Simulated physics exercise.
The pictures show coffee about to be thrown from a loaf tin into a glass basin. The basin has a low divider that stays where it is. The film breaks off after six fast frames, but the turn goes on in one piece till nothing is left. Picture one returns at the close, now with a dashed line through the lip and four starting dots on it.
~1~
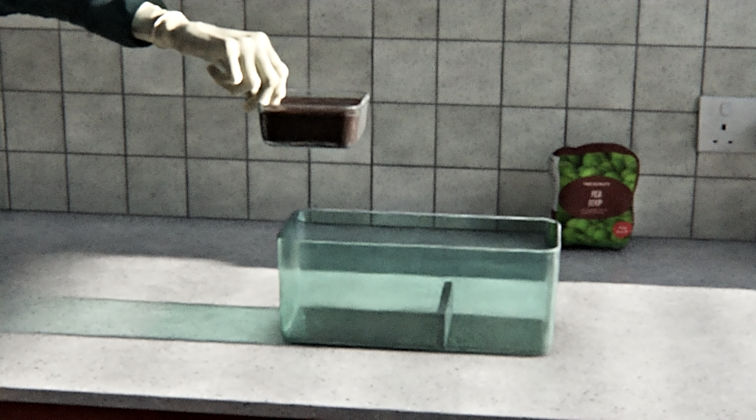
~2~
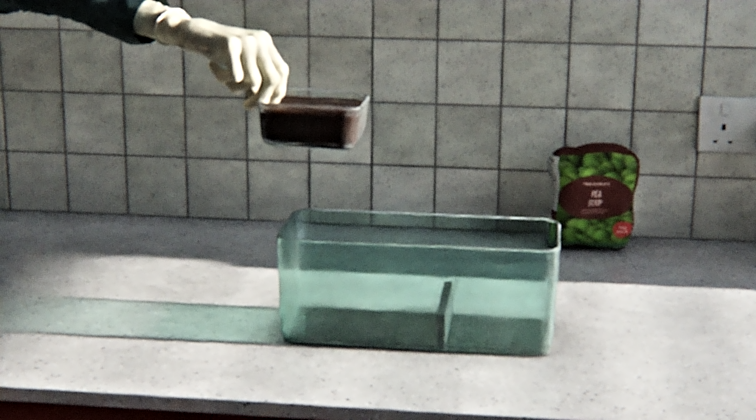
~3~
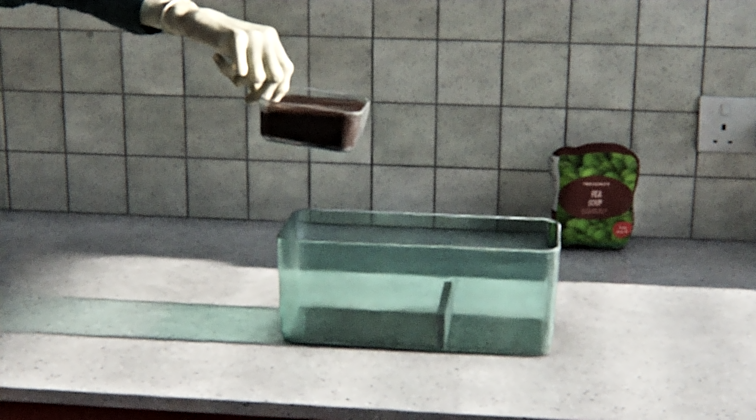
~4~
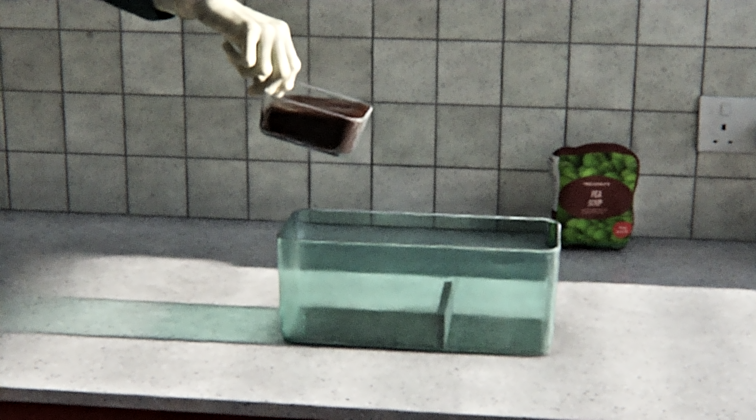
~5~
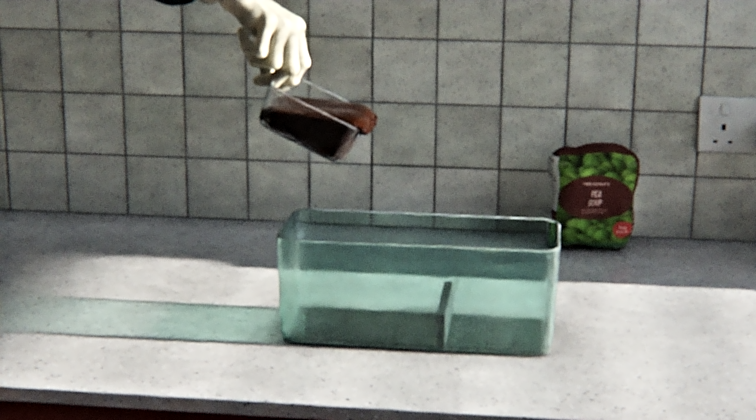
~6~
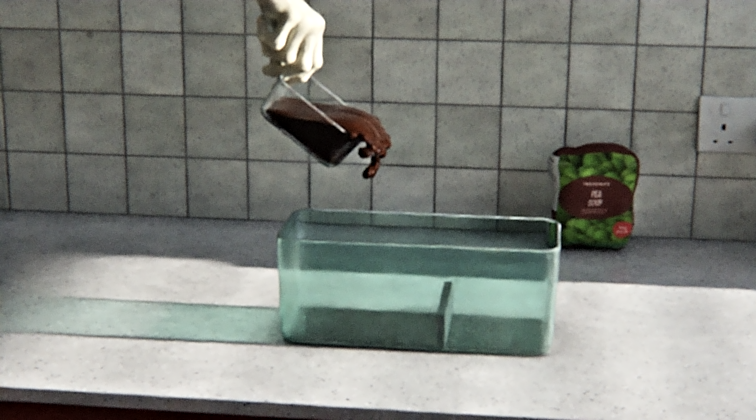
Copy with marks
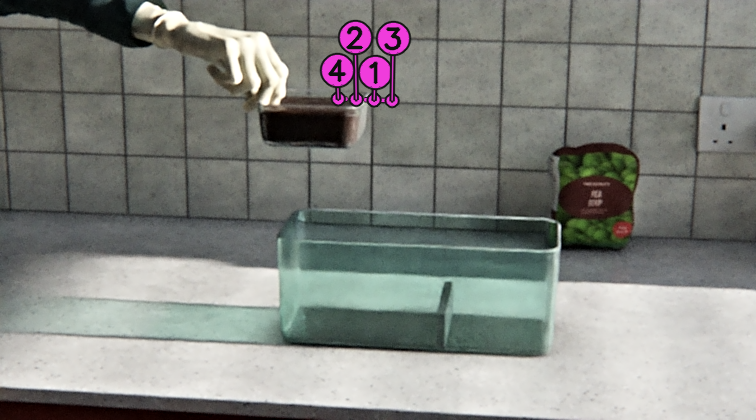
We see a pale hand holding a small clear container of dark brown liquid above a greenish glass basin with a low divider. The hand tilts the container rightward, and the liquid slides over its lip and begins dropping.
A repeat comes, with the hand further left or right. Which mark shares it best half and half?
3 is best.
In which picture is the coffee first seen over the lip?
Picture 5.
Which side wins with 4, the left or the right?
The left one.
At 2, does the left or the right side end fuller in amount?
The left one.
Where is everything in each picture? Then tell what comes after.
In the first picture, upright, lip at (362, 99); basin from (281, 339) to (552, 353); top of the wall at (445, 297); nothing has left yet.
In the second picture, upright, lip at (363, 101); nothing has left yet.
In the third picture, tipped about 7°, lip at (364, 105); nothing has left yet.
In the fourth picture, tipped about 15°, lip at (366, 112); nothing has left yet.
In the fifth picture, tipped about 25°, lip at (366, 122); coffee is over the lip, down to (370, 127).
In the sixth picture, tipped about 37°, lip at (364, 132); coffee is over the lip, down to (373, 172).
In magenta, 1 at (374, 100); 2 at (356, 99); 3 at (392, 100); 4 at (338, 98).
With 1, about 87 % ends left of the wall and 12 % right of it.
With 2, about 93 % ends left of the wall and 6 % right of it.
With 3, about 47 % ends left of the wall and 52 % right of it.
With 4, about 93 % ends left of the wall and 6 % right of it.
